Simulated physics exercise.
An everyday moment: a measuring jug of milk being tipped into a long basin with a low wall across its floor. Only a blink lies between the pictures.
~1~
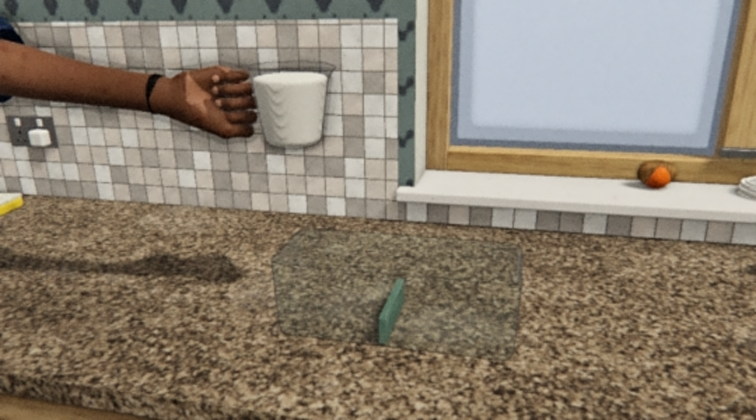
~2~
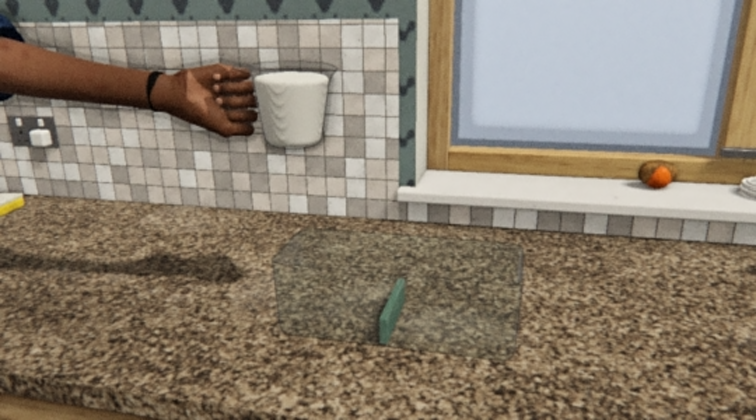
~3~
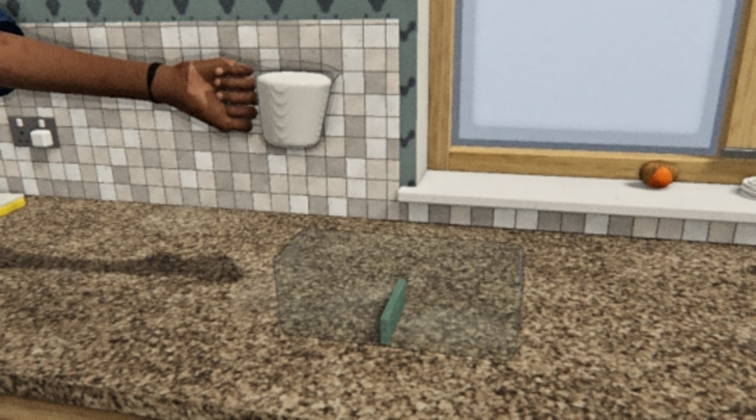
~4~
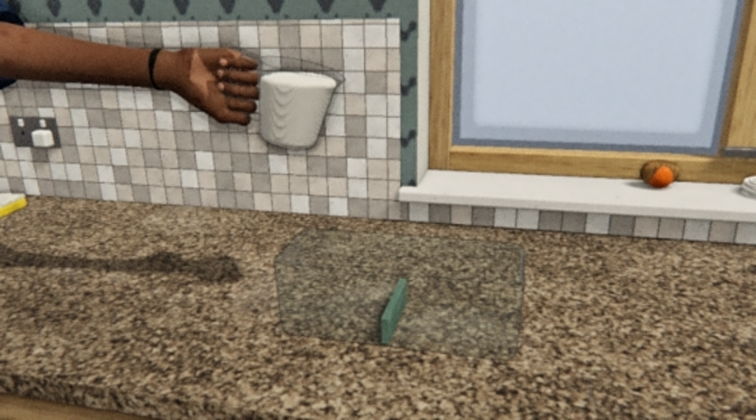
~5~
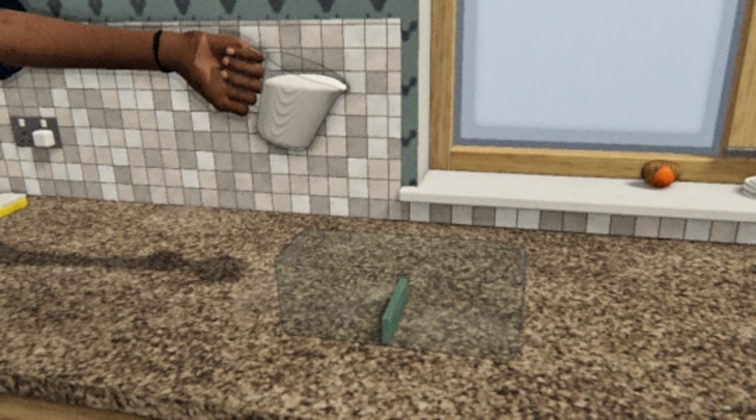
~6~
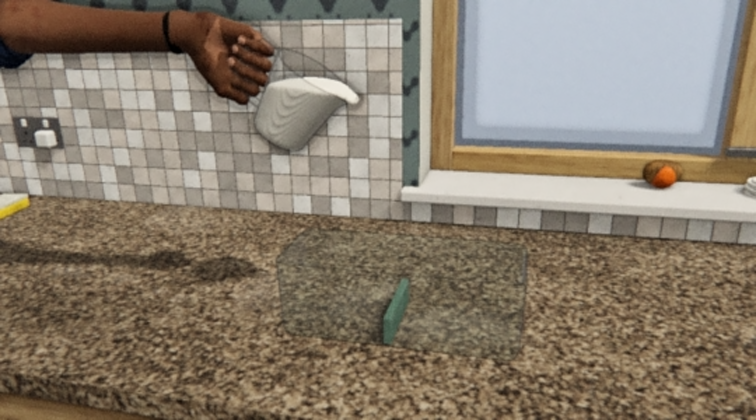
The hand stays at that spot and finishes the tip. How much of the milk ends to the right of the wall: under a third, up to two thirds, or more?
In the end from a third to two thirds is right of the wall.
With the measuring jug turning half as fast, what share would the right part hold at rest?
Near 70 %.
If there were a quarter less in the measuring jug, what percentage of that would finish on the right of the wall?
Some 25 per cent.
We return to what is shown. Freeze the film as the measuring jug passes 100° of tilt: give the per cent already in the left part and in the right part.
Near 0 on the left, 20 on the right.
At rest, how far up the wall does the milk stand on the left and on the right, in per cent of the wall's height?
Left about 30, right about 30.
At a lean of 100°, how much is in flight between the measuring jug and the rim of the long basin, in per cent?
Some 40 per cent.
A moment on, the measuring jug is tipped right over and 40 per cent is still to pour, 1 is left of the wall and 18 right of it.
Next, the measuring jug is tipped right over and 2 per cent is still to pour, 42 is left of the wall and 43 right of it.
Then the measuring jug is tipped right over and 0 per cent is still to pour, 51 is left of the wall and 44 right of it.
Later the measuring jug is tipped right over and 0 per cent is still to pour, 51 is left of the wall and 45 right of it.
In the end 51 per cent lies left of the wall, 44 right of it and 5 outside.
